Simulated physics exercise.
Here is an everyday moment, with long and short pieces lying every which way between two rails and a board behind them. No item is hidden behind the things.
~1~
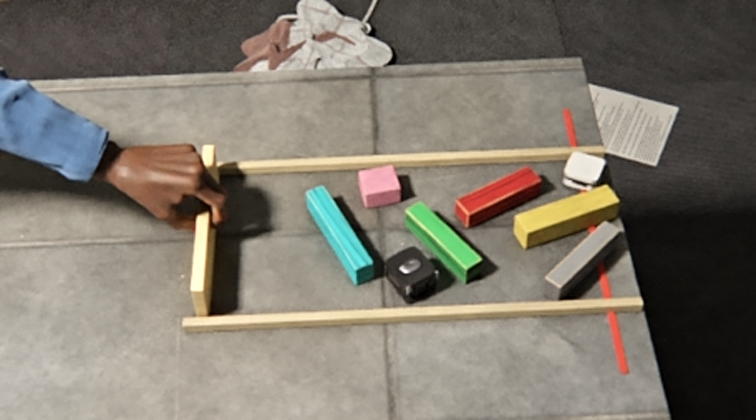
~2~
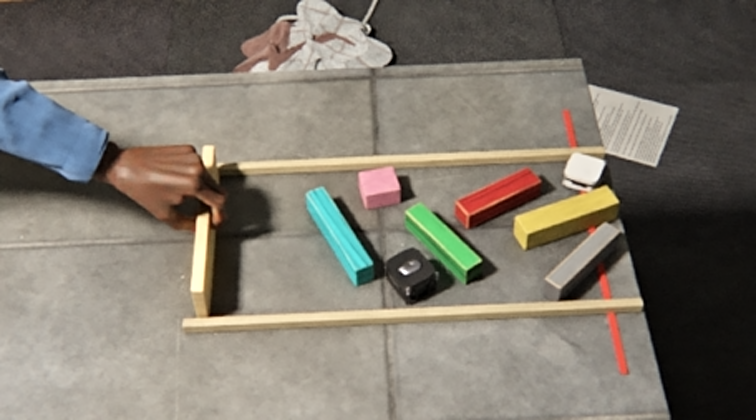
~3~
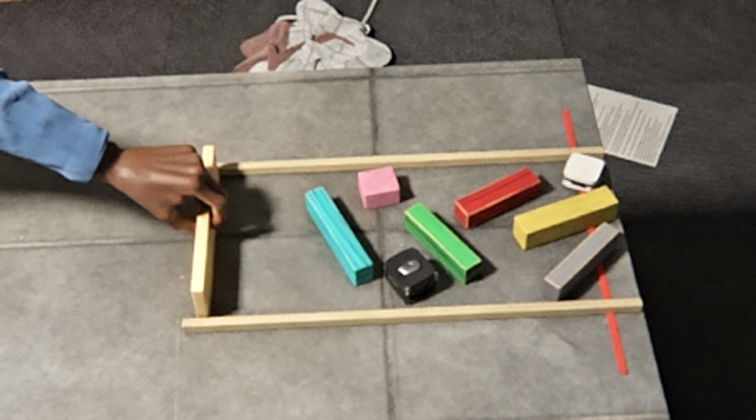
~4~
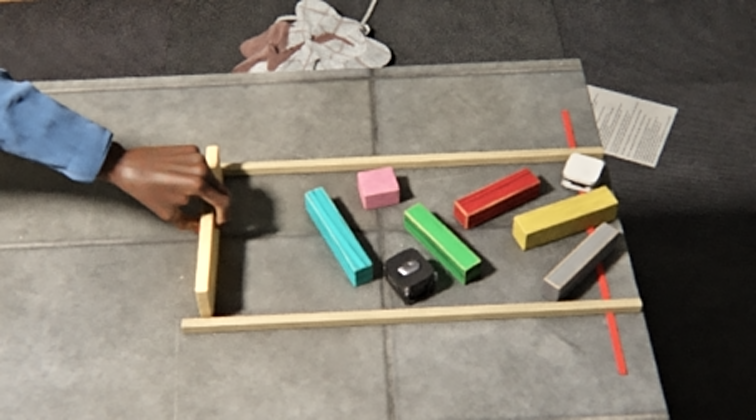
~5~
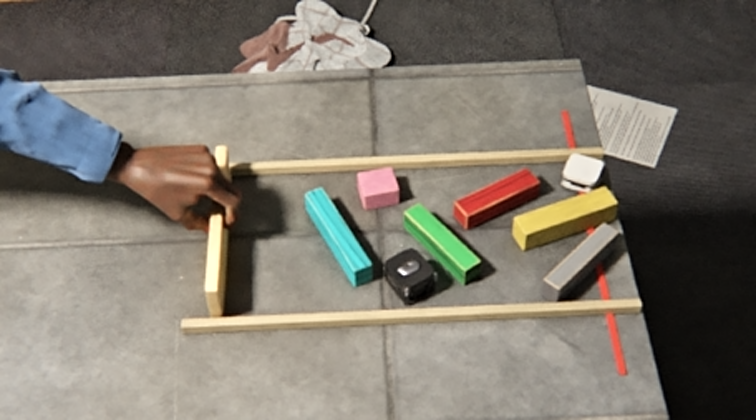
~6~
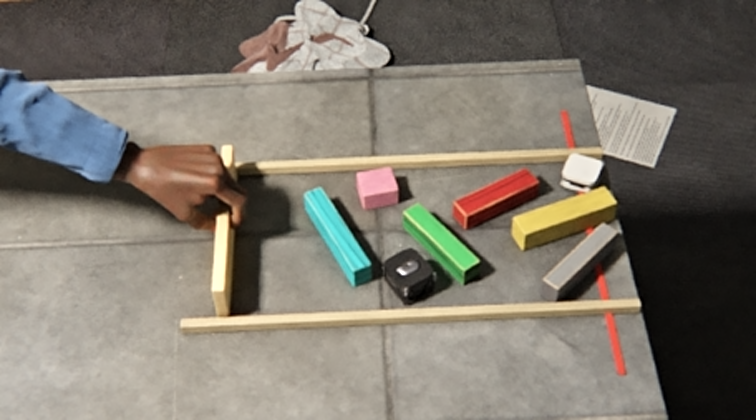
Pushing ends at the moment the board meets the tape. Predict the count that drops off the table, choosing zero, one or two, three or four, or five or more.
The table loses at least five pieces.
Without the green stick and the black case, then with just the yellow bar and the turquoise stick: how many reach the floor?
In order, the numbers are 4 and 3.
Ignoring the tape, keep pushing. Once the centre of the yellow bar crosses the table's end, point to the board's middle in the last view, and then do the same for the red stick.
First it's close to (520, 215), next close to (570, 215).
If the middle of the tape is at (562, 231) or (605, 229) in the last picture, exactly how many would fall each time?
On the floor, 3 then 6.
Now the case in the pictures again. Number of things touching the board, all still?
It's 2.
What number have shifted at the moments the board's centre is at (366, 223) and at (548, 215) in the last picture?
The first count is 3, and then it's 8.
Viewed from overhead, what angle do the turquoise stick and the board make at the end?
It measures close to 0 degrees.
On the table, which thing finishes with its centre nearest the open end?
Black case.
Early on, none off yet; white case at rest near (581, 176); grey stick at rest near (580, 263); yellow bar at rest near (564, 218).
A while later, one off so far; white case in the air near (620, 315); grey stick travelled a little near (637, 267); yellow bar travelled about its own width near (626, 205).
Finally, the number that fall off is five or more; lost, green stick, red stick, yellow bar, grey stick and white case.
